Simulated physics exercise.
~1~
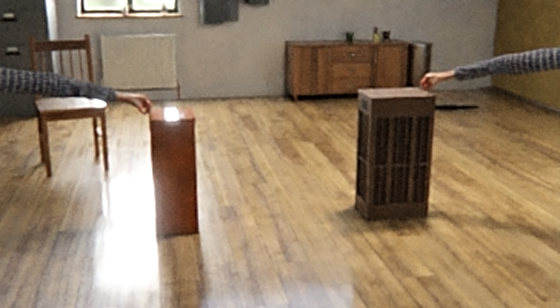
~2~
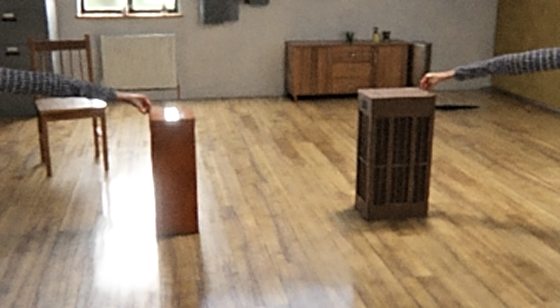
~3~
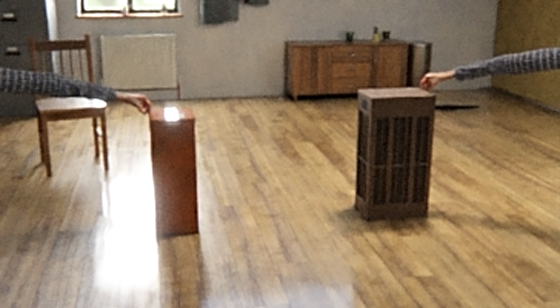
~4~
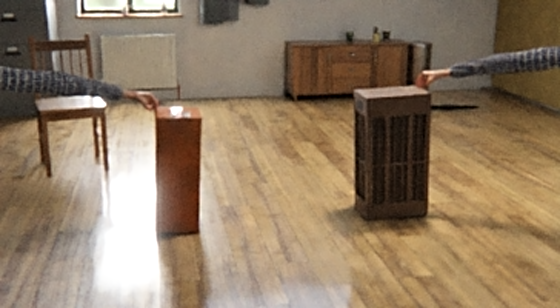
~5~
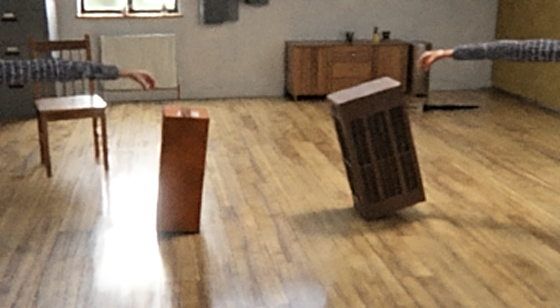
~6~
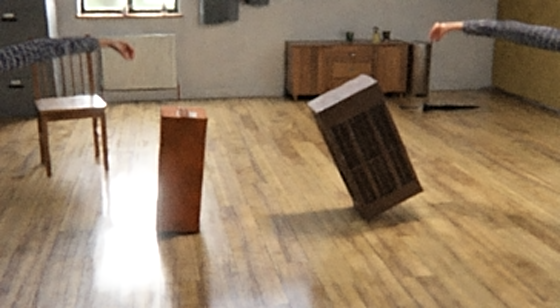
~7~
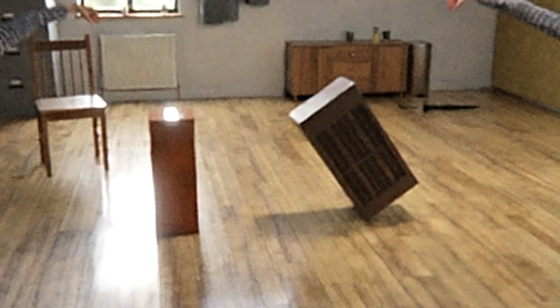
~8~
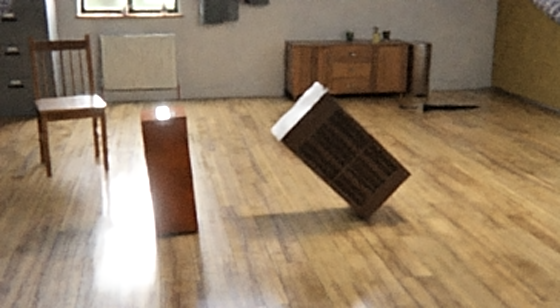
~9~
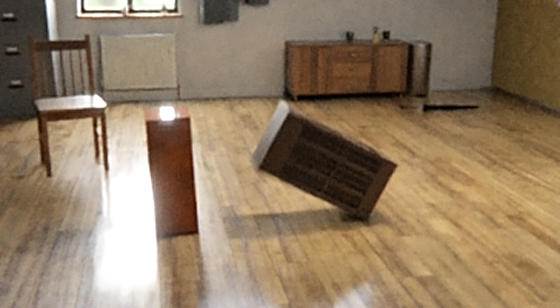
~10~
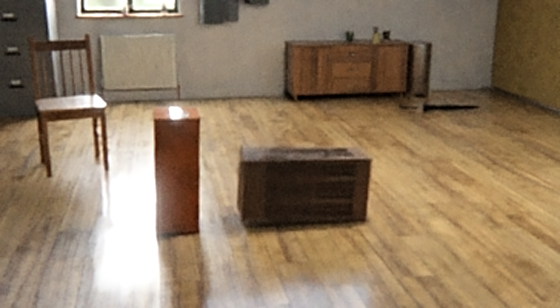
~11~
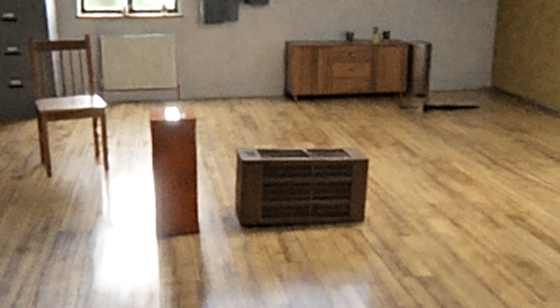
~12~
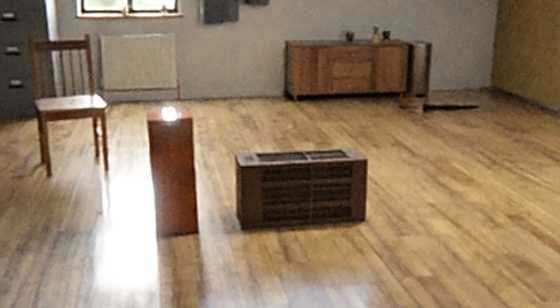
A tall dark brown crate with slatted sides stands on the right of a glossy wooden floor, and a narrow orange-brown box stands to its left, seen from a fixed view across a room with a chair, a radiator and a low wooden cabinet behind. A hand in a patterned sleeve touches the top of each. The hands let go and draw back out of view as the crate tips to the left. It leans further and further while the box rocks only slightly. The crate drops onto its side and lies still, and the box settles upright.
